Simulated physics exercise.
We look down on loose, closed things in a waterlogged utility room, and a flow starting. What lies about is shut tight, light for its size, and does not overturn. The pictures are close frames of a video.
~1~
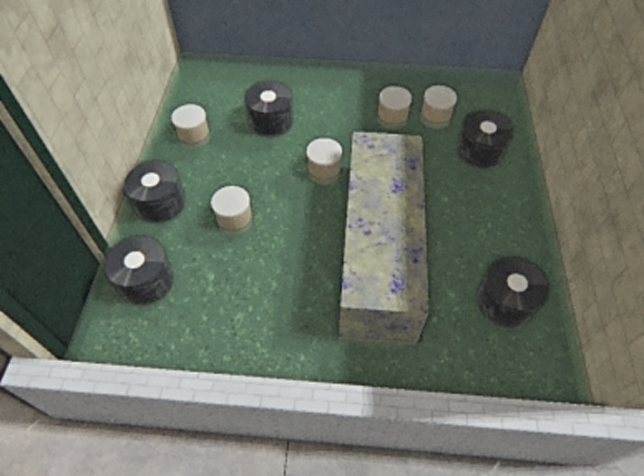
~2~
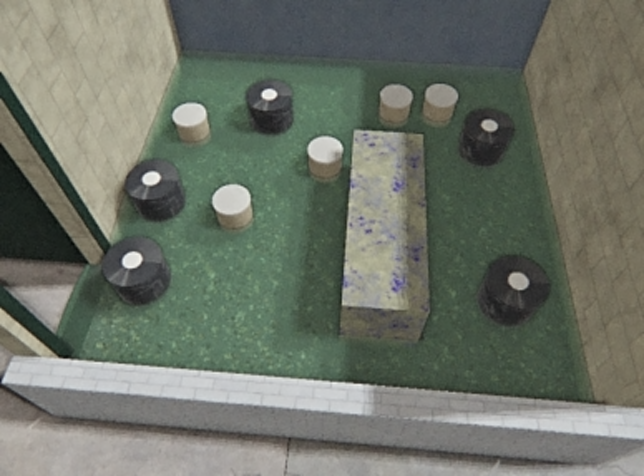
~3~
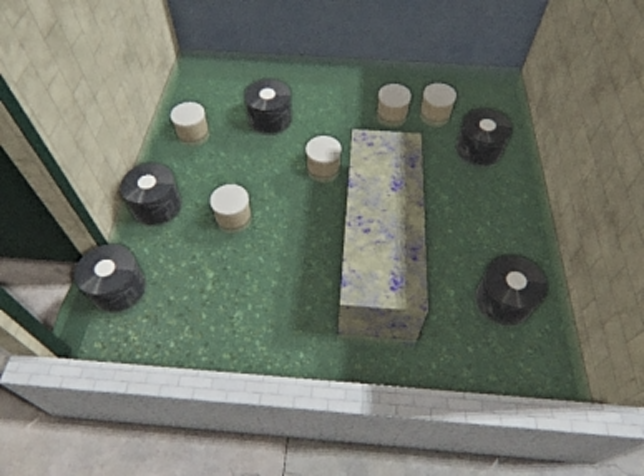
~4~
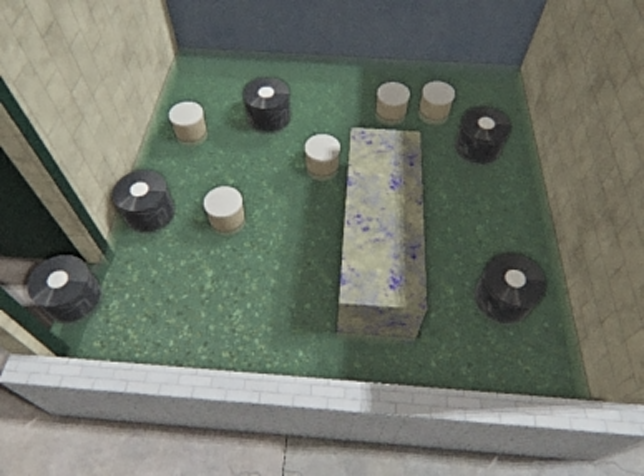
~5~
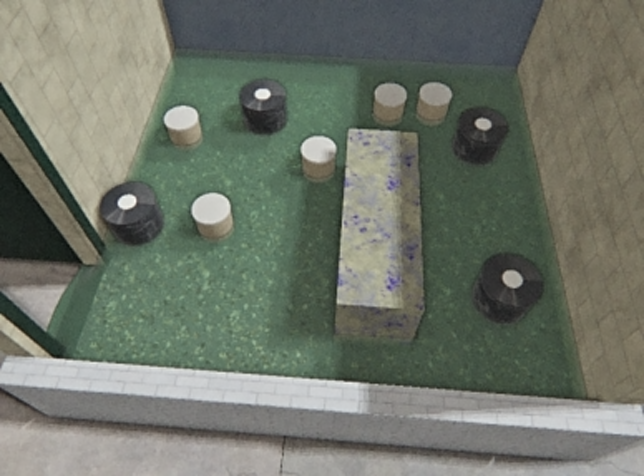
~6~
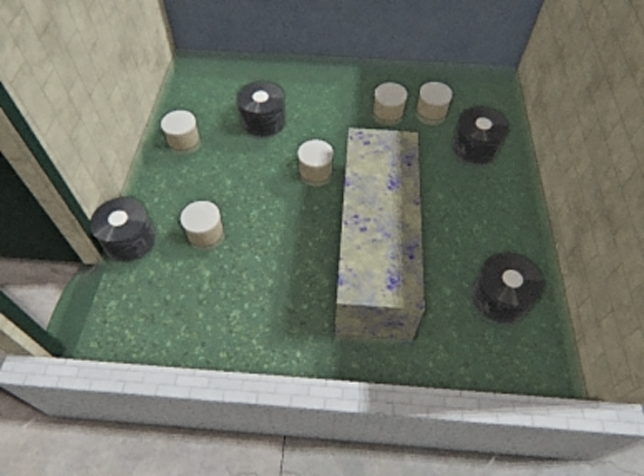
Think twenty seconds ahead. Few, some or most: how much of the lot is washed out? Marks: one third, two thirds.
It is from one to two thirds.
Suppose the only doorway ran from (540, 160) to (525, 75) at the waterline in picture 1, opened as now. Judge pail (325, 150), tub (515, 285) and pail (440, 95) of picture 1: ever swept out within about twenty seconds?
In turn: Yes, carried outside, out.
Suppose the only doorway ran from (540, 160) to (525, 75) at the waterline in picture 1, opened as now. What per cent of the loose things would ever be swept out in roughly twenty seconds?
I make it 70 per cent.
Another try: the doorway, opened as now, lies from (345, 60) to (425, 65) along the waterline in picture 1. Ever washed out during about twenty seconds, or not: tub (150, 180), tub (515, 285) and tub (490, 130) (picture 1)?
In turn: Inside, no, through.
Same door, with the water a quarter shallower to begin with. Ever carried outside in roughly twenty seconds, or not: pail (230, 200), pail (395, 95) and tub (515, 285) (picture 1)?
As listed: Yes, stays, no.
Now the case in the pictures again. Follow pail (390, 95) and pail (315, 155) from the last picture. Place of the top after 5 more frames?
Roughly at (361, 101) and (299, 199).
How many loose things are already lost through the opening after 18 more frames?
4 of them.
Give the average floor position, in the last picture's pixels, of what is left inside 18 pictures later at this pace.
Around (348, 204).
A moment on, 2 of 10 are out; 8 afloat.
Next, 4 of 10 are out; 6 afloat.
Later, 5 of 10 are out; 5 afloat.
In the end, 5 of 10 are out; 5 afloat.
